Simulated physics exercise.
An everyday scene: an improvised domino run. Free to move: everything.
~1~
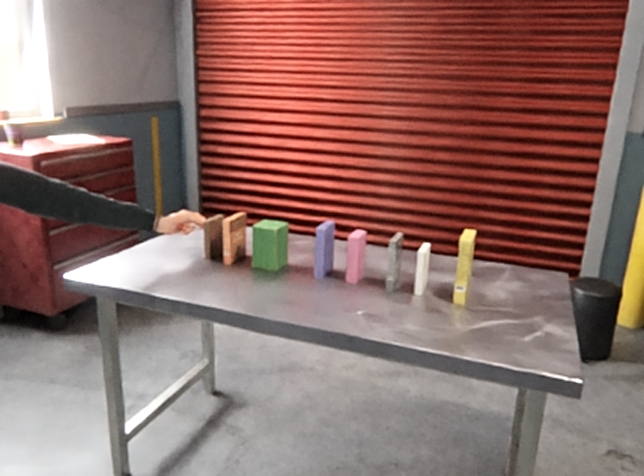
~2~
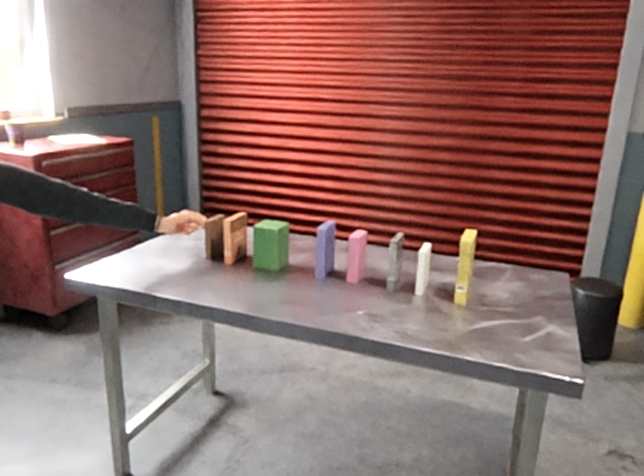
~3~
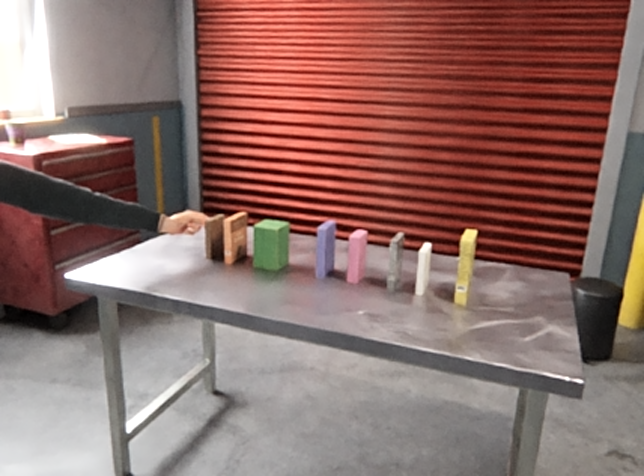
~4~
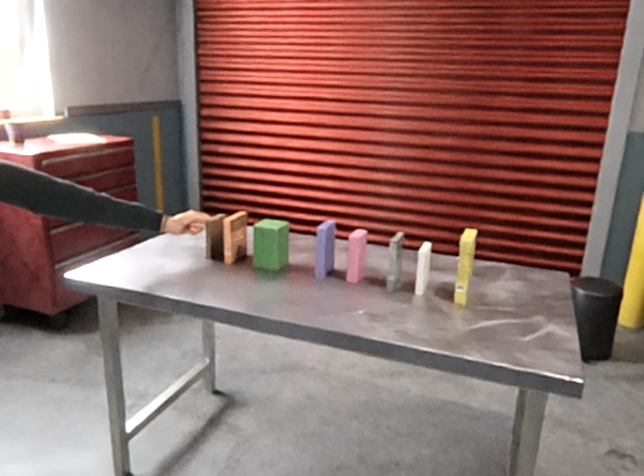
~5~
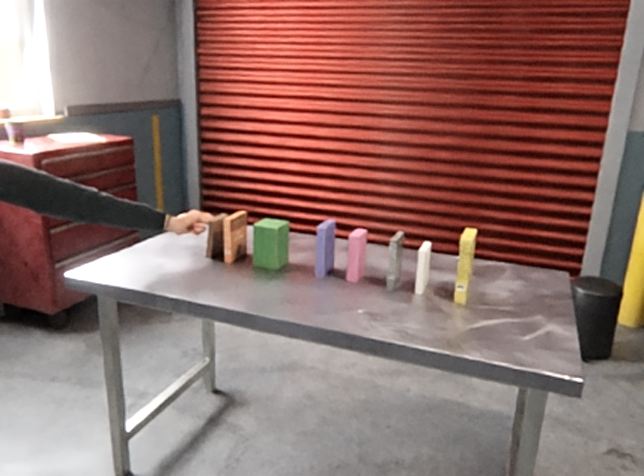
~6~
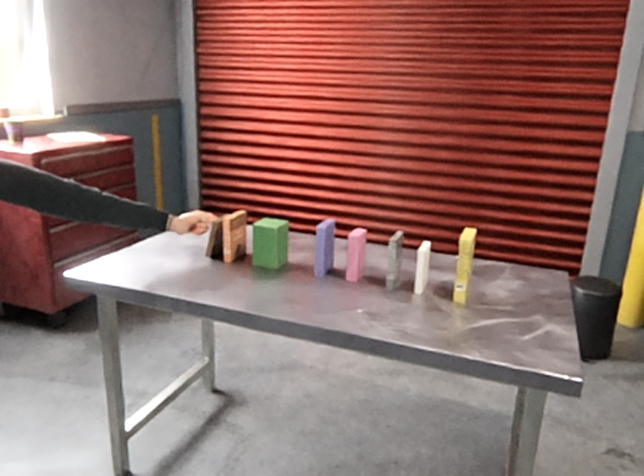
At first, a hand reaches in from the left to the brown block at the end of a spaced row of upright, differently coloured blocks on a metal table. The hand then edges slightly right, and the brown block tilts toward the orange one while the others stay upright.
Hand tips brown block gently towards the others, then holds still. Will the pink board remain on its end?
My guess is that it comes through unscathed.
Then, 0.20 s on from there, brown block 39° over; orange packet turned 14° from how it was put.
Then, 0.30 s on from there, brown block 52° over; orange packet turned 30° from how it was put.
Then, 1.30 s on from there, brown block 56° over; orange packet turned 30° from how it was put.
Then, 2.50 s on from there, brown block 61° over; orange packet turned 30° from how it was put.
In the end, left askew, orange packet; the other 5 unmoved. At the end, from the last picture's camera, pink board near (357, 255).
